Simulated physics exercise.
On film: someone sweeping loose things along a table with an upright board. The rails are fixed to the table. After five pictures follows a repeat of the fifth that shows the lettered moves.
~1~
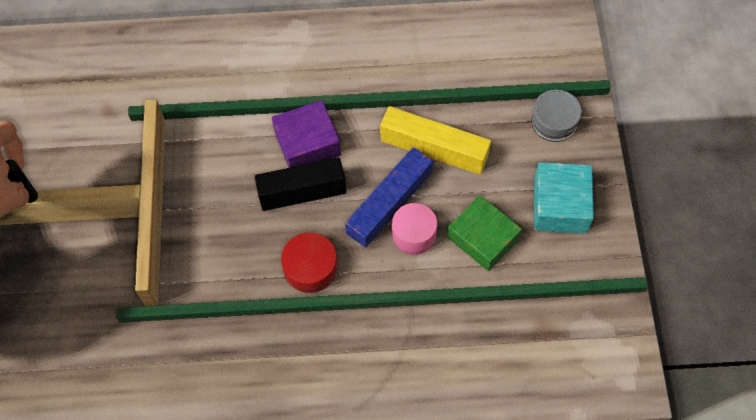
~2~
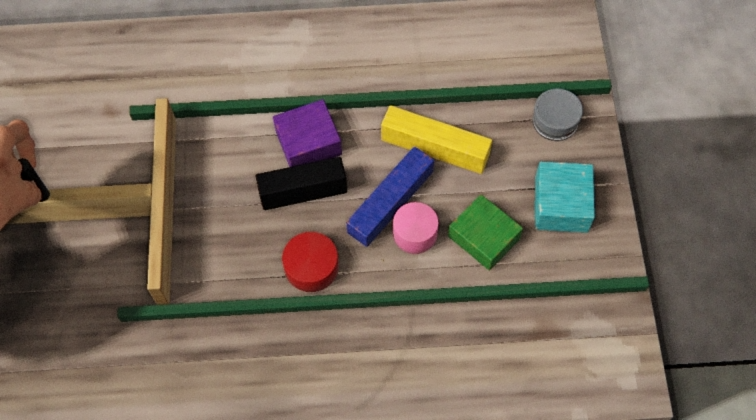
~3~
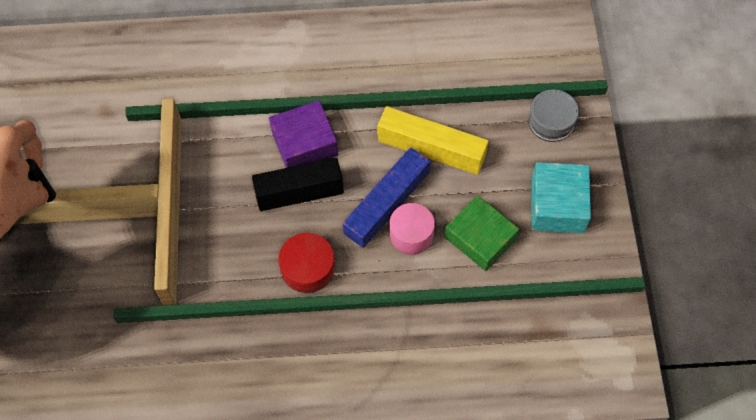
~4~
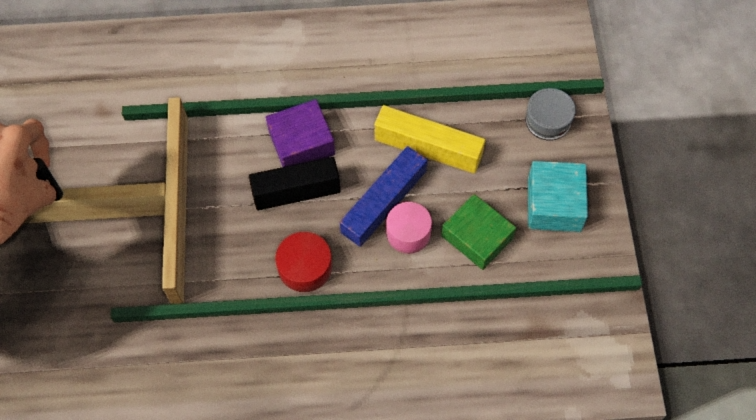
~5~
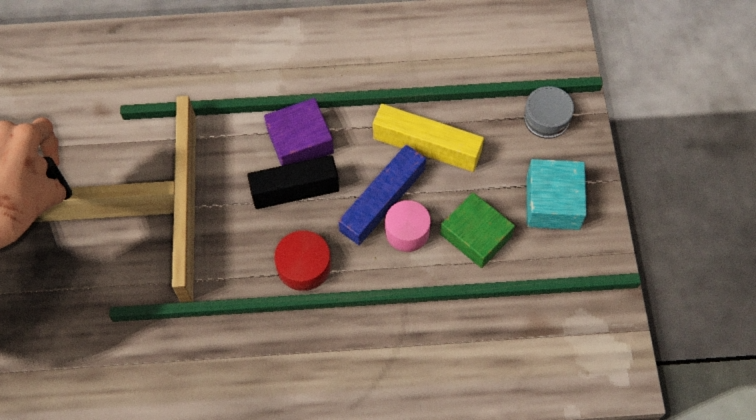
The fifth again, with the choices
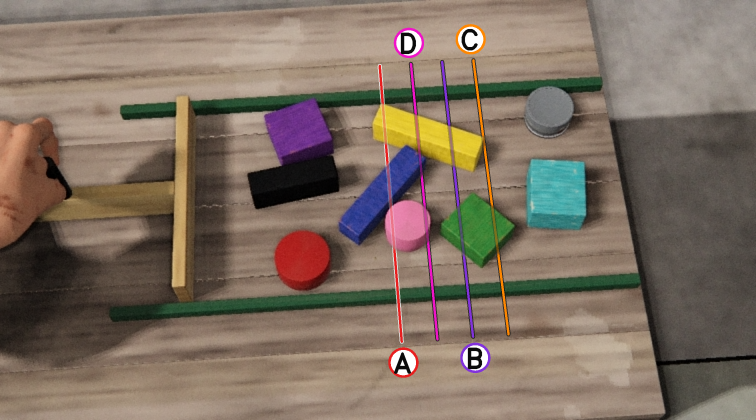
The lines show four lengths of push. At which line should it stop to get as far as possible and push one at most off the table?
C is the last line within the limit.
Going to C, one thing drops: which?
It is the turquoise block.
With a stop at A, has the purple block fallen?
No.
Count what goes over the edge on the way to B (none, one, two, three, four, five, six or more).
The count is none.
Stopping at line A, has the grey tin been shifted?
No.
On the copy, A at (390, 195); B at (457, 190); C at (490, 188); D at (423, 192).
On C. First, board (292, 180); red tin (331, 259); purple block (327, 139).
Then, board (403, 173); turquoise block (580, 199); green block (523, 219).
Finally, board (488, 168); turquoise block over the edge; grey tin (592, 106); one fallen.
By contrast, A is within the limit but short; B is within the limit but short; D is within the limit but short.
